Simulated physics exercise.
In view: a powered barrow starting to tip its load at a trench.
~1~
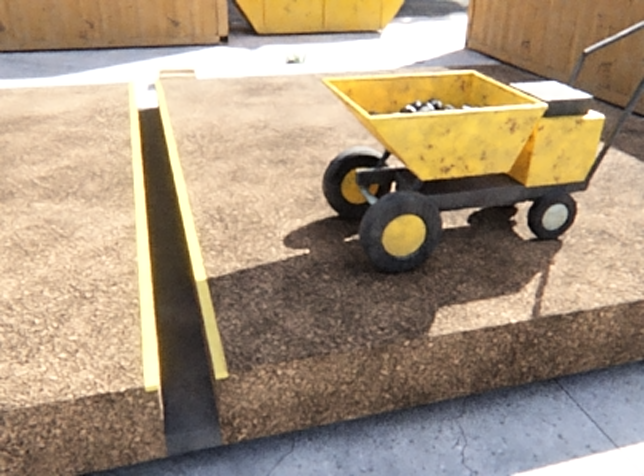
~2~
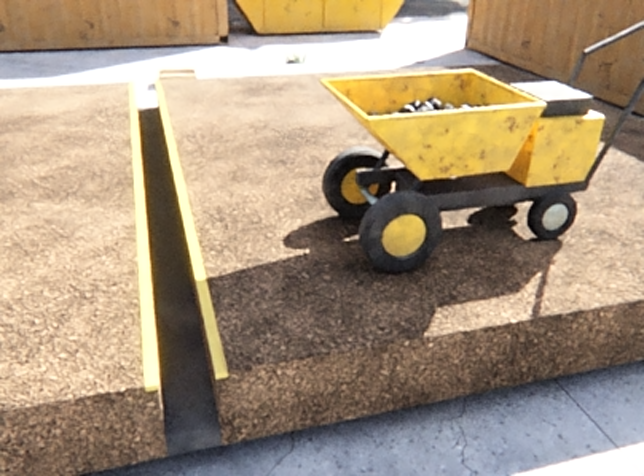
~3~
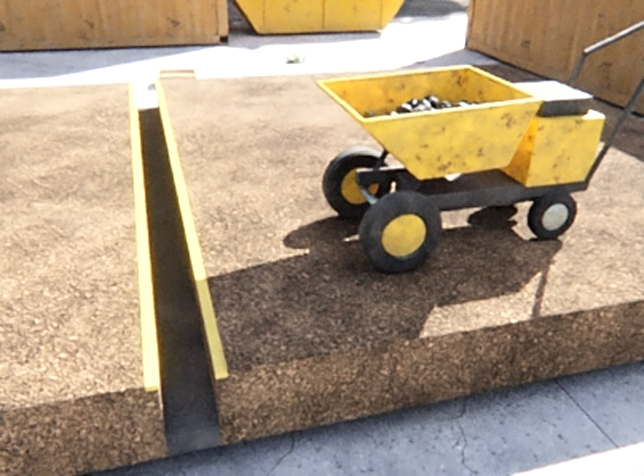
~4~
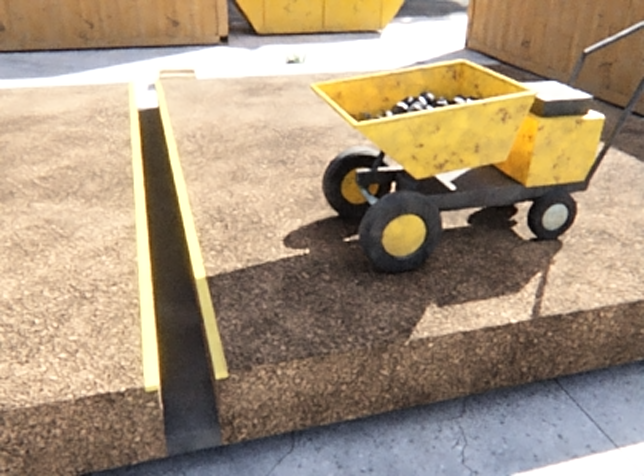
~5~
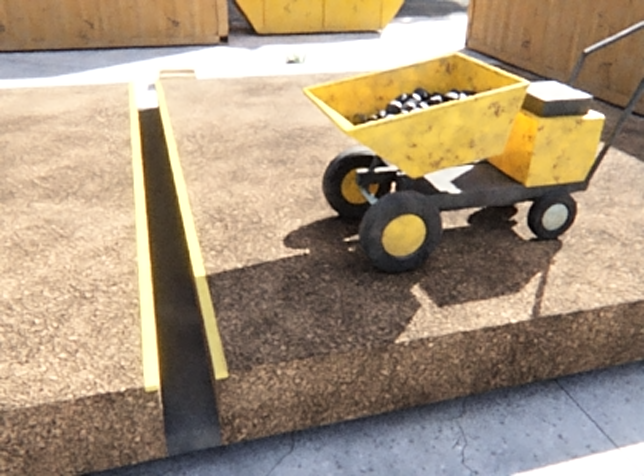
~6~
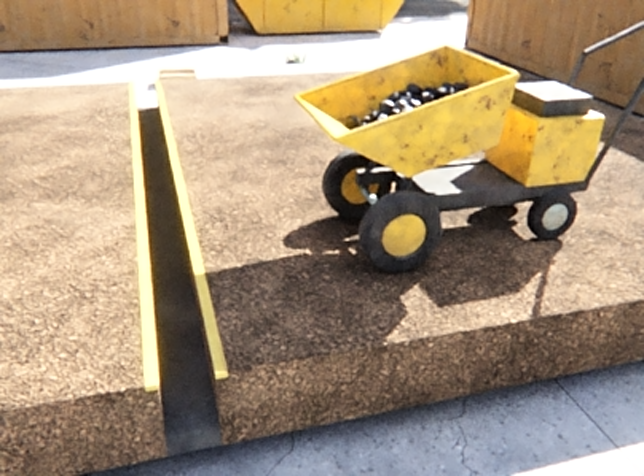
In the video, a small yellow wheeled barrow holding dark lumps stands on a brown surface to the right of a narrow, yellow-edged trench. Its skip starts level, then gradually tilts forward to the left while the wheels stay still.
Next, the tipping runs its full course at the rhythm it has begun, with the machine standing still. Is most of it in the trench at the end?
It catches under half.
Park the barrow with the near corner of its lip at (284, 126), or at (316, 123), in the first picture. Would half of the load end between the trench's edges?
The first try: The larger part. The second: The larger part.
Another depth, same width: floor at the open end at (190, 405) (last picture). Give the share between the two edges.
Near 30 %.
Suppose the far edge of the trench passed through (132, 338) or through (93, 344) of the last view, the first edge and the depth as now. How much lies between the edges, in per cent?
About 30 and 30 per cent.
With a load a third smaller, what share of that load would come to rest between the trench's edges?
Some 20 per cent.
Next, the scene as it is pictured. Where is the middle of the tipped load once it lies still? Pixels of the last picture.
Around (224, 254).
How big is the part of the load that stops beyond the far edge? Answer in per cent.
It comes to 0 per cent or so.
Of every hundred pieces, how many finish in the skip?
Near 0 %.
Shortly afterwards, skip tipped well over; the whole lot in the skip.
Next, skip tipped steeply; the bulk in the skip; a little short of the trench; only a few in or heaped over the trench; only a few falling.
Some moments later, skip tipped right over; a little in the skip; near two thirds short of the trench; near a quarter in or heaped over the trench.
In the end, skip tipped right over; only a few in the skip; near two thirds short of the trench; near a quarter in or heaped over the trench; none at all beyond it.
